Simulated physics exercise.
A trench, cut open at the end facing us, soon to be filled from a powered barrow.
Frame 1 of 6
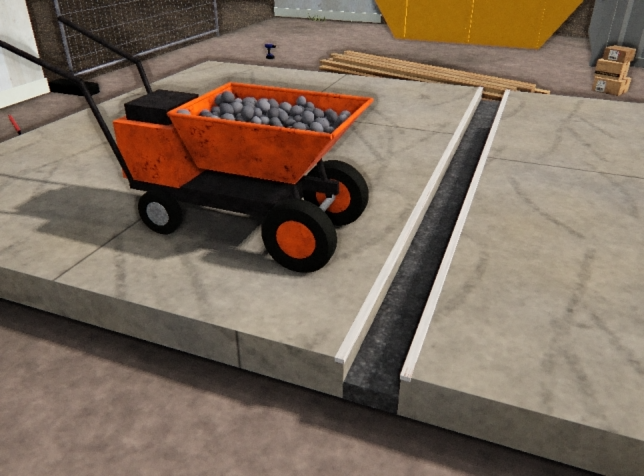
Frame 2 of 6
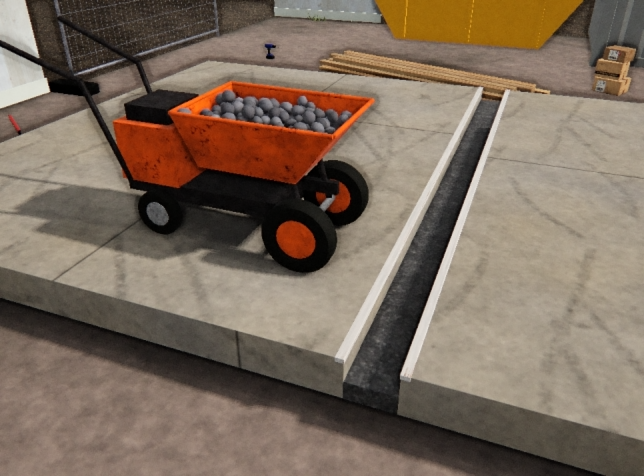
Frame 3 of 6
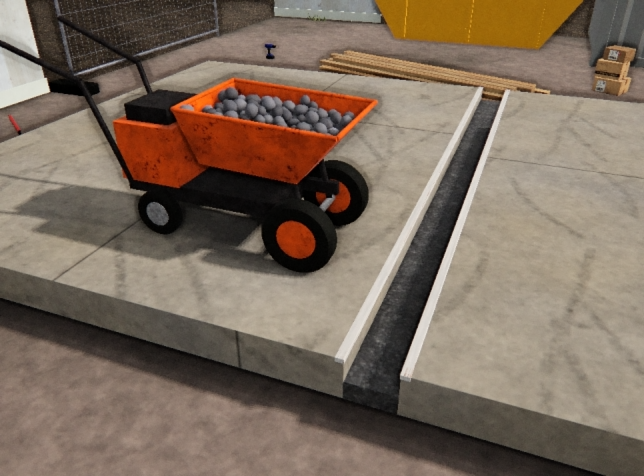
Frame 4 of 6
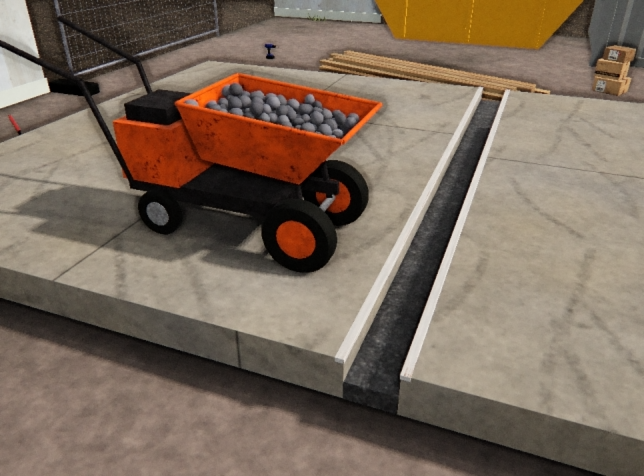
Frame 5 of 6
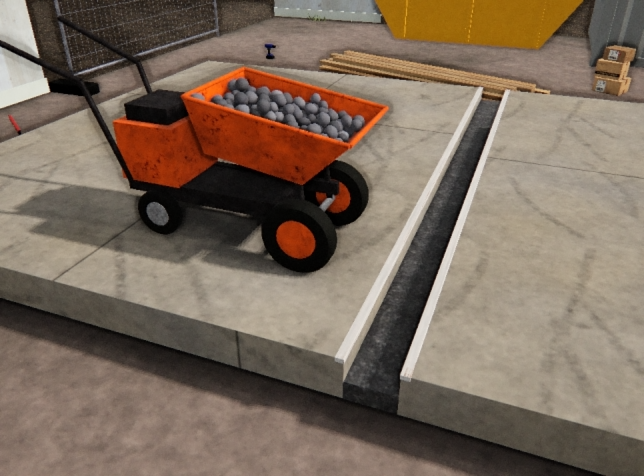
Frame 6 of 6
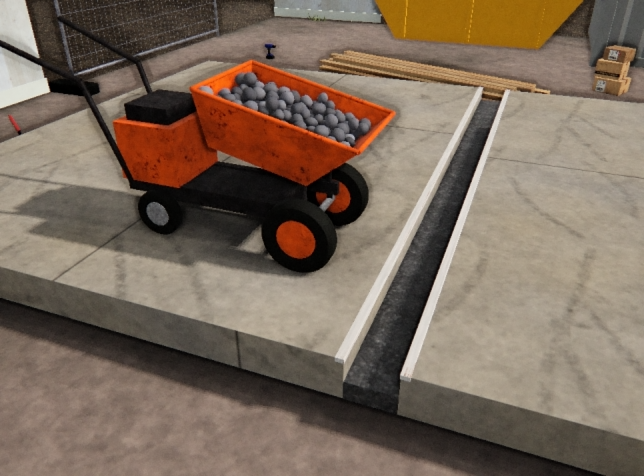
The orange skip of a small powered barrow, heaped with round grey cobbles, starts level and tilts slowly and slightly forward to the right, its back rising while its black-tyred wheels stay put. Seen from above at an angle, the barrow stands left of a narrow, dark, pale-edged trench across a grey concrete slab. Behind lie timber planks and a yellow container, and the camera stays still.
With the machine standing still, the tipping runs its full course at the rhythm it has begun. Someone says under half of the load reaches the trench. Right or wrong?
Right.
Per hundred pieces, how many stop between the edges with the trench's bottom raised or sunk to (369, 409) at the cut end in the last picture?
It lands somewhere near 30 percent.
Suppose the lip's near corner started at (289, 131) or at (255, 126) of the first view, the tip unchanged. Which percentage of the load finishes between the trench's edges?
The share would be near 70 percent, and then near 50 percent.
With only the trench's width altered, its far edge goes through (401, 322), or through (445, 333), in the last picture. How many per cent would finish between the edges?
I'd expect close to 10 in a hundred and then close to 50 in a hundred.
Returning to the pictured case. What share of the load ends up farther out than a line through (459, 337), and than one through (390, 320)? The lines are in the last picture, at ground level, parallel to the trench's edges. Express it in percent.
Near 50 % and 90 %.
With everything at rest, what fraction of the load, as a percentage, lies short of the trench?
Result: Close to 0 %.
Just after the last frame, skip tipped steeply; every one in the skip.
A moment on, skip tipped right over; the larger part in the skip; just a few in or heaped over the trench; about a tenth beyond it; about a tenth falling.
Further on, skip tipped right over; roughly a quarter in the skip; about a tenth in or heaped over the trench; roughly two thirds beyond it.
When it is over, skip tipped right over; roughly a quarter in or heaped over the trench; the larger part beyond it.
